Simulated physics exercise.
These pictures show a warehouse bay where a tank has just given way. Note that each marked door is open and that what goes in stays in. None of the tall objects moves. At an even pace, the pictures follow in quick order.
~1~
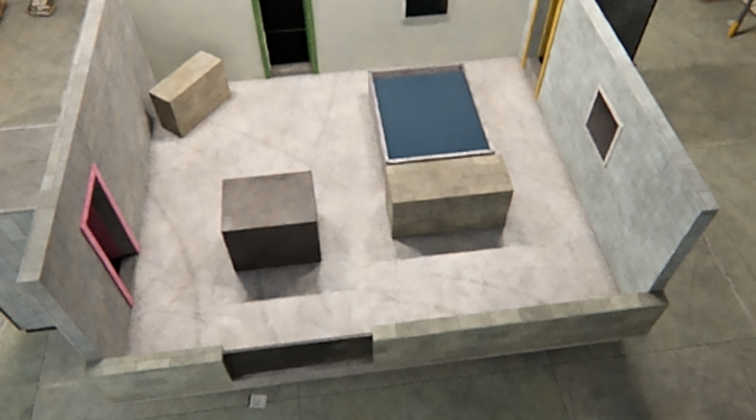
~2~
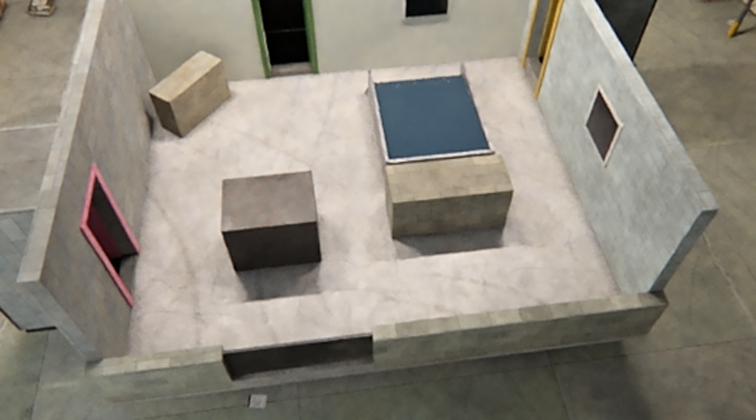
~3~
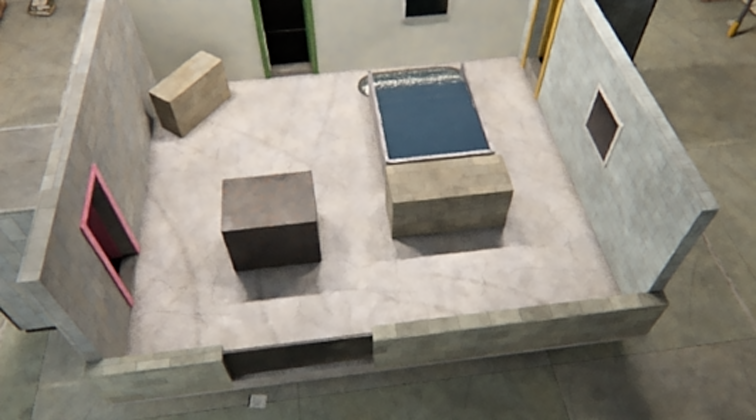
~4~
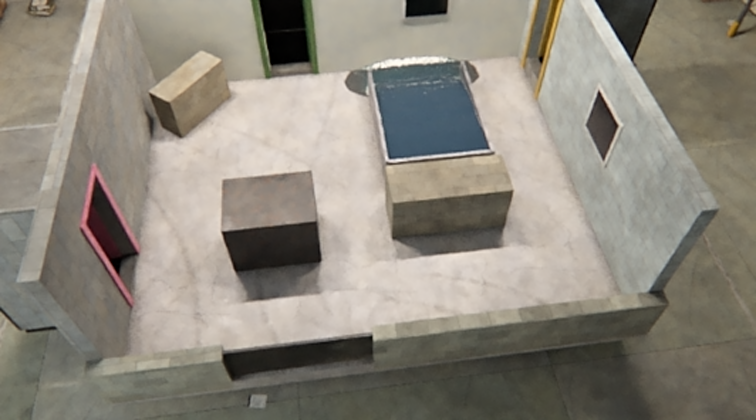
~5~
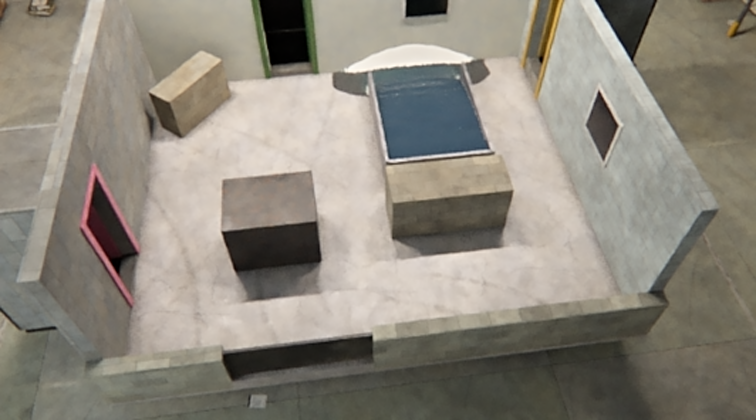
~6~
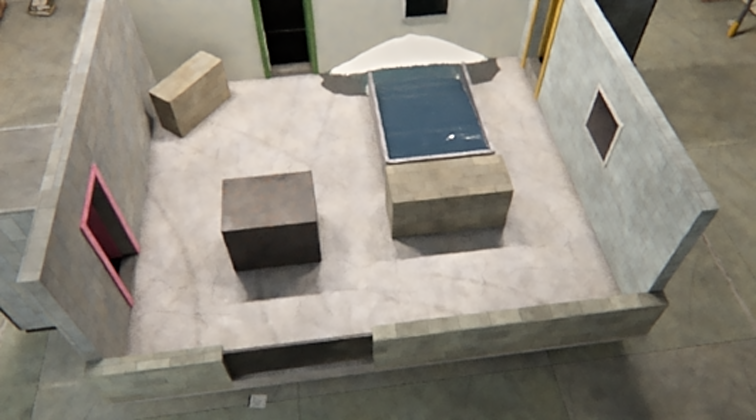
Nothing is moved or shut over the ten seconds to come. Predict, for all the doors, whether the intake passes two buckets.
One by one: The yellow door is going to be at or under the line. The pink door is going to be at or under the line. The green door is going to be at or under the line.
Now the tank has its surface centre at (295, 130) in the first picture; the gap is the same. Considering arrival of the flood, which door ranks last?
The pink one comes last.
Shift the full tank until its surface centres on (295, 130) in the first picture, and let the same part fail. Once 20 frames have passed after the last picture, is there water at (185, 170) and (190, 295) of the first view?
Result: Inundated; spared.
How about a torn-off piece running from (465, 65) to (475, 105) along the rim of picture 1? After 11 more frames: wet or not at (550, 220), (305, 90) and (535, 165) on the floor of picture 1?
Going through them one by one, I'd say waterlogged, then high and dry, then waterlogged.
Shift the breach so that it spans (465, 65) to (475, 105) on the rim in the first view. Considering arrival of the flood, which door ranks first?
Answer: The yellow-painted one.
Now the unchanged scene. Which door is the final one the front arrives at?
Answer: The pink one.
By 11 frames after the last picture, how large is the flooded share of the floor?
My estimate is near 20 per cent.
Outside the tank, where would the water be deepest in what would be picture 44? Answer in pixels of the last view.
Approximate pixel: (617, 317).
A moment on, water covers 10 % of the floor; the yellow door wet at the sill, nothing in, the pink door not reached, the green door wet at the sill, nothing in.
Next, water covers 20 % of the floor; the yellow door wet at the sill, nothing in, the pink door not reached, the green door wet at the sill, nothing in.
Then, water covers 45 % of the floor; the yellow door wet at the sill, nothing in, the pink door not reached, the green door wet at the sill, nothing in.
Later, water covers 70 % of the floor; the yellow door wet at the sill, nothing in, the pink door wet at the sill, nothing in, the green door wet at the sill, nothing in.
In the end, water covers 90 % of the floor; the yellow door wet at the sill, nothing in, the pink door wet at the sill, nothing in, the green door wet at the sill, nothing in.
